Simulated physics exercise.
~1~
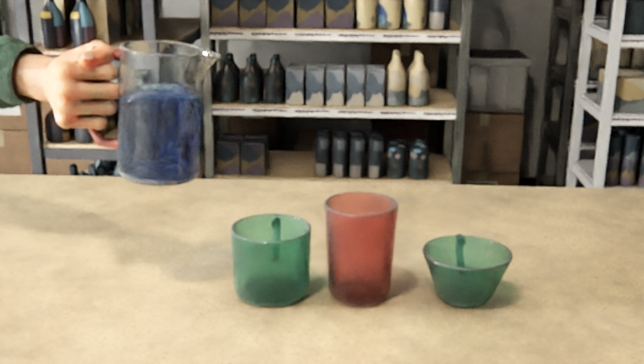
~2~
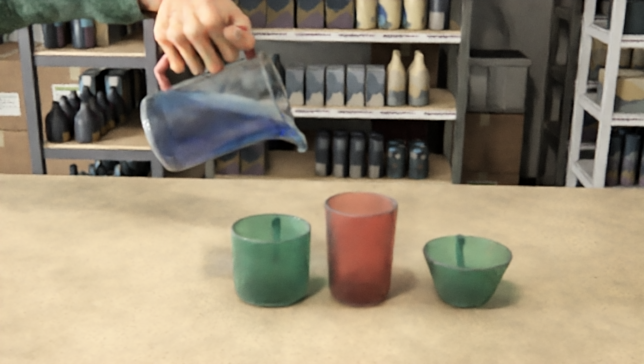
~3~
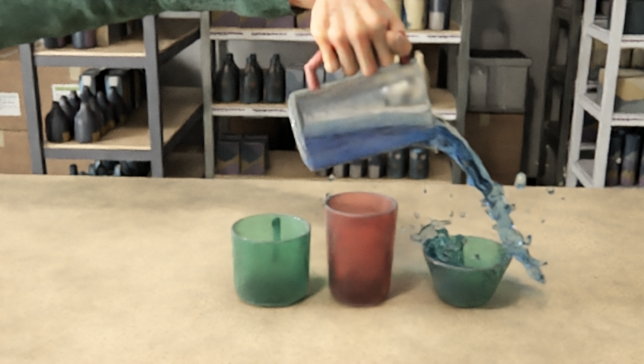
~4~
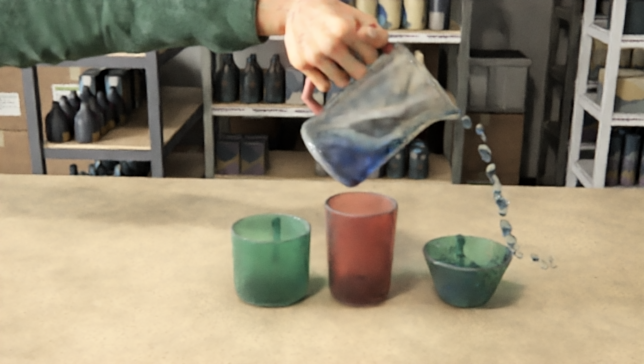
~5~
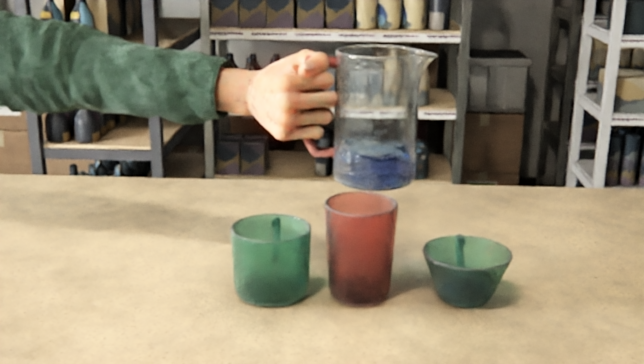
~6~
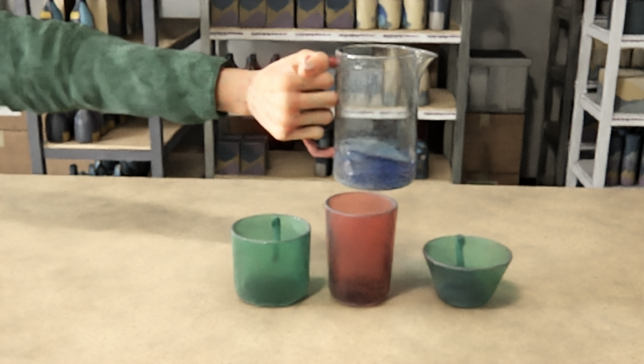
In a storage room lined with shelves of bottles and boxes, a hand in a green sleeve holds a glass jug of blue liquid over a table, above and left of a green mug, a red glass and a wide green cup. The hand lifts the jug and tips it steeply while moving right. A blue stream pours toward the wide cup, splashing at its rim, with some falling past its right side. As the jug tilts back, the stream thins to scattered drops. Finally the jug is held upright above the table with a little blue liquid left, and the wide cup looks darker inside.
